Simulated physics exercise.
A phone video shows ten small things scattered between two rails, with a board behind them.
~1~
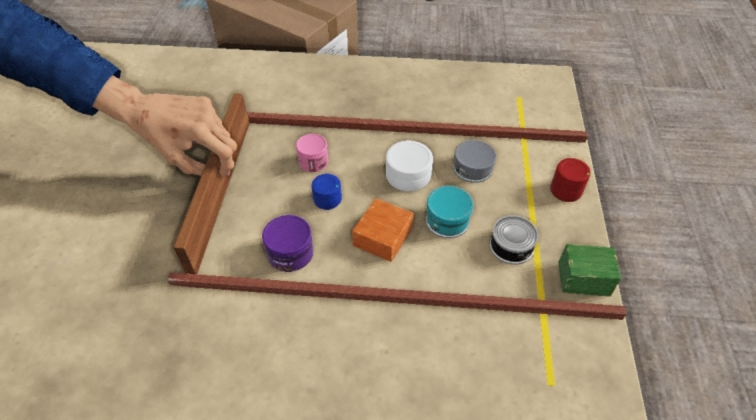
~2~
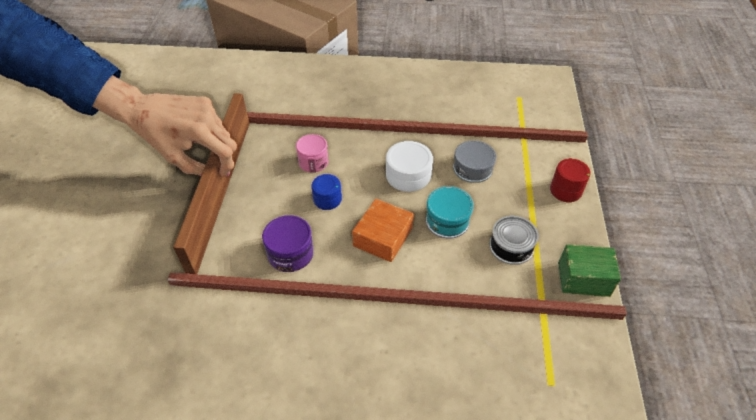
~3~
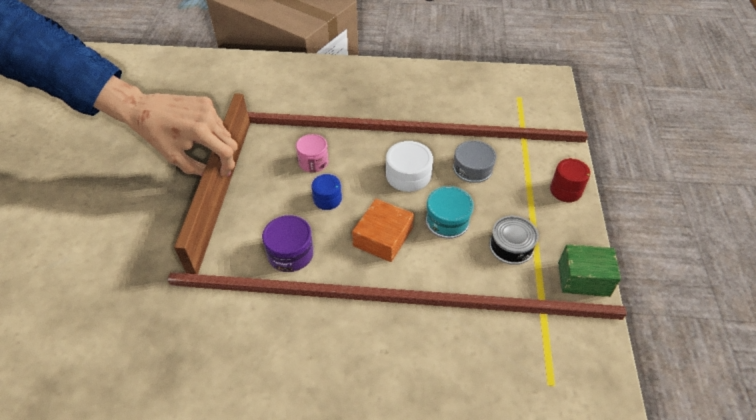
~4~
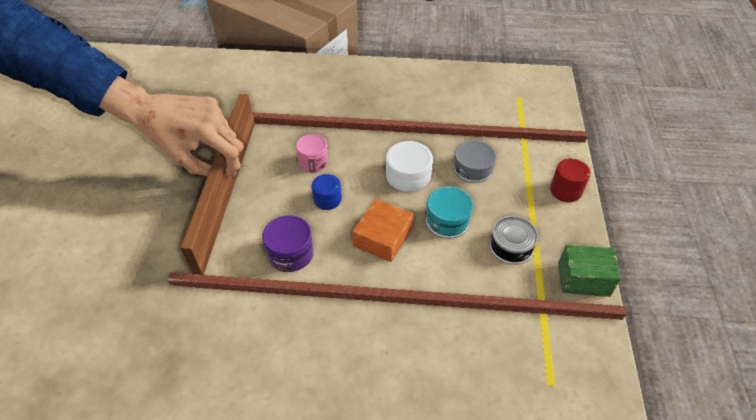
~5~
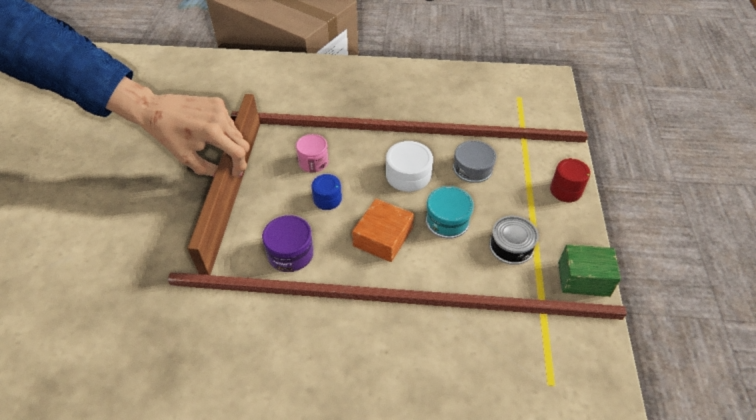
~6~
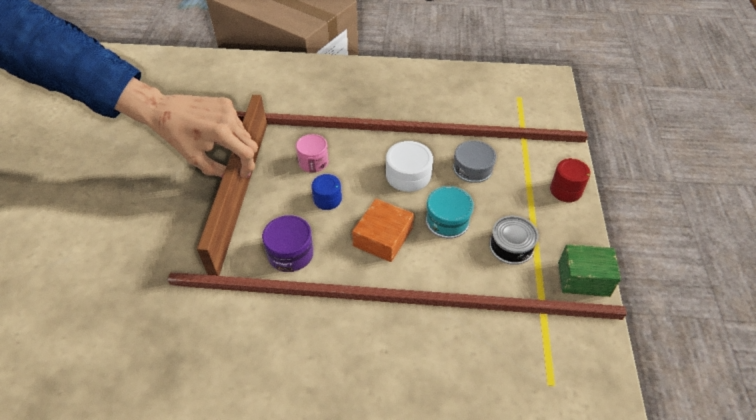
On a tabletop between two rails, a hand held a wooden board still behind ten scattered tubs and blocks, then slid it slightly to the right, while the small things stayed where they were.
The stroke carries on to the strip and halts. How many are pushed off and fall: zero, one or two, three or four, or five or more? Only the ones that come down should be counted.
Falling ones: A lone one or two.
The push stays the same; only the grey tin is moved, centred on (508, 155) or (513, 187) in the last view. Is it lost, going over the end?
In turn it does not fall; does not fall.
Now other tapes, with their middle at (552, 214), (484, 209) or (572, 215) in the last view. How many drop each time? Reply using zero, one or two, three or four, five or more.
In order: Three to four, none, five or over.
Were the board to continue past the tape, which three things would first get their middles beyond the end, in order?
The green block goes first, followed by the red lid and then the black tin.
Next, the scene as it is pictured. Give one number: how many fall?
It comes to 1.
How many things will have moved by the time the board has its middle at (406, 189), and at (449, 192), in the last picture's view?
That gives 7 for the first and 8 for the second.
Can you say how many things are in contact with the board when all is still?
The count is 5.
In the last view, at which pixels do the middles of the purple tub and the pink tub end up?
You'll find the purple tub at roughly (568, 277) and the pink tub at roughly (542, 149).
Early on, none off yet; green block at rest near (588, 270); red lid at rest near (570, 180); black tin at rest near (513, 240).
Finally, the number that fall off is one or two; lost, green block.
